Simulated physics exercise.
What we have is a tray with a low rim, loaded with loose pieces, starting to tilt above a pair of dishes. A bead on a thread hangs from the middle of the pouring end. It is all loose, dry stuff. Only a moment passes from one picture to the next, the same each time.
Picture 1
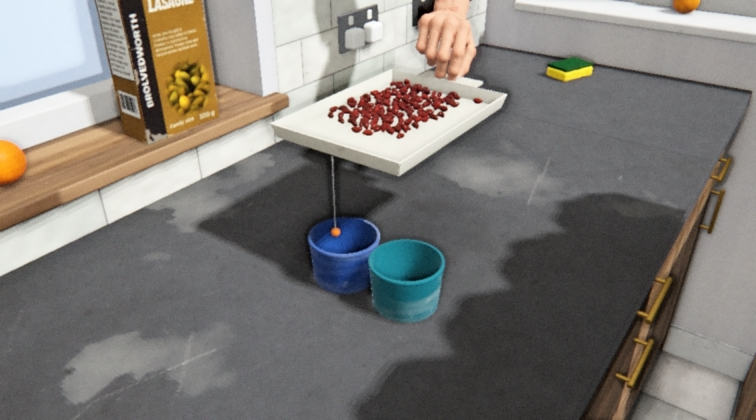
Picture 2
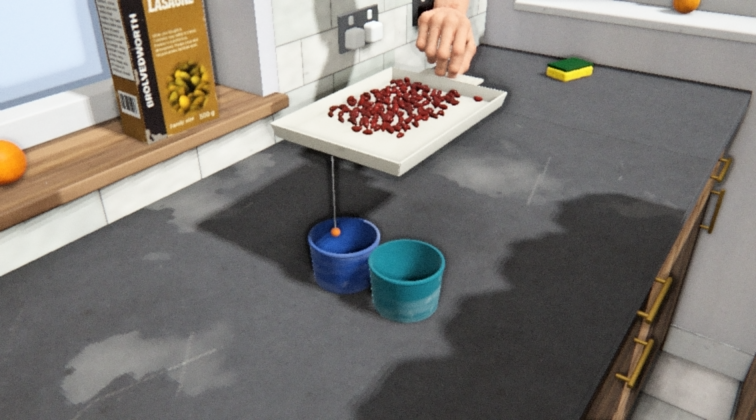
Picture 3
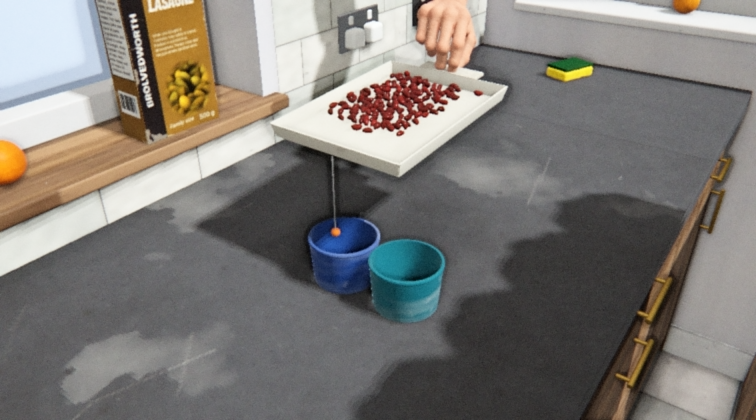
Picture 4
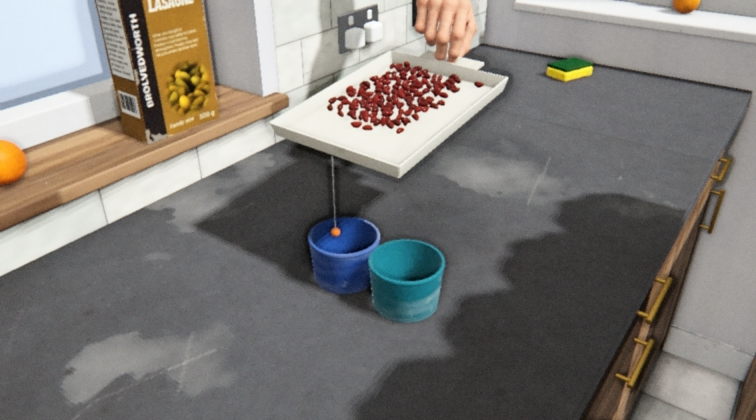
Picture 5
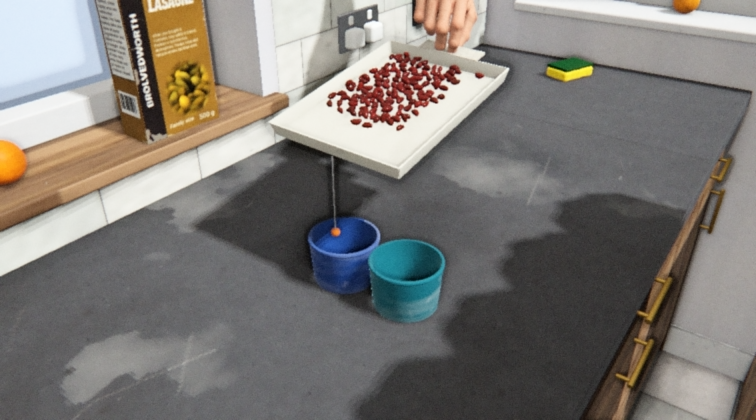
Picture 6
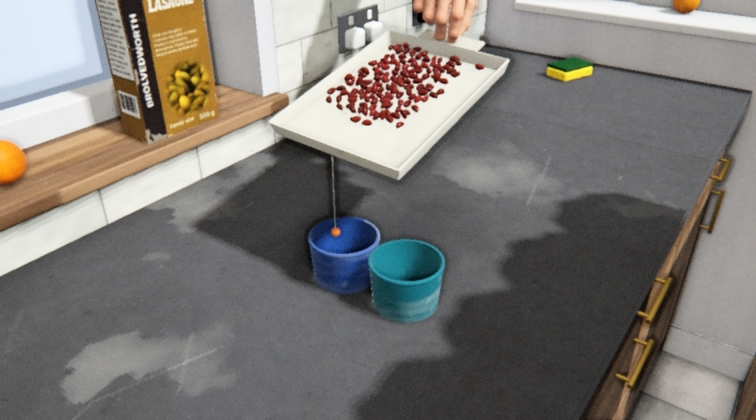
A white tray of red kidney beans, held by a hand at its far end, tilted slightly toward its near right corner above a blue dish and a teal one, the beans staying bunched together.
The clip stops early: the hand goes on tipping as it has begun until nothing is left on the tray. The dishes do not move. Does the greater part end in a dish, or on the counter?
Together they catch under half.
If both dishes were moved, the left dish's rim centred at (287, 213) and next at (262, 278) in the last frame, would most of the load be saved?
First the smaller part, then not half.
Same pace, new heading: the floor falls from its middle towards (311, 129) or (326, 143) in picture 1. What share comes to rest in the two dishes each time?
First some 0, then 0 per cent.
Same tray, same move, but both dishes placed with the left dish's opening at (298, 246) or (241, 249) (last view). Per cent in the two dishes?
First some 70, then 30 per cent.
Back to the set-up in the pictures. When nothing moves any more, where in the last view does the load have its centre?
Around (351, 326).
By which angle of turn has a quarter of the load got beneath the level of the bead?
Near 105 degrees.
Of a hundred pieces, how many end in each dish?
Left dish: 0 %, right dish: 20 %.
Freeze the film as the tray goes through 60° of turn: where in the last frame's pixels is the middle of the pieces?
At about (358, 137).
Shortly afterwards, tray tipped steeply; all but a few on the tray; only a few outside both; only a few in the air.
Next, tray tipped past a quarter turn; the bulk on the tray; only a few in the right dish; a little outside both; a little in the air.
Some moments later, tray tipped past a quarter turn; near a quarter in the right dish; only a few in the left dish; the bulk outside both.
In the end, tray tipped past a quarter turn; near a quarter in the right dish; only a few in the left dish; the bulk outside both.
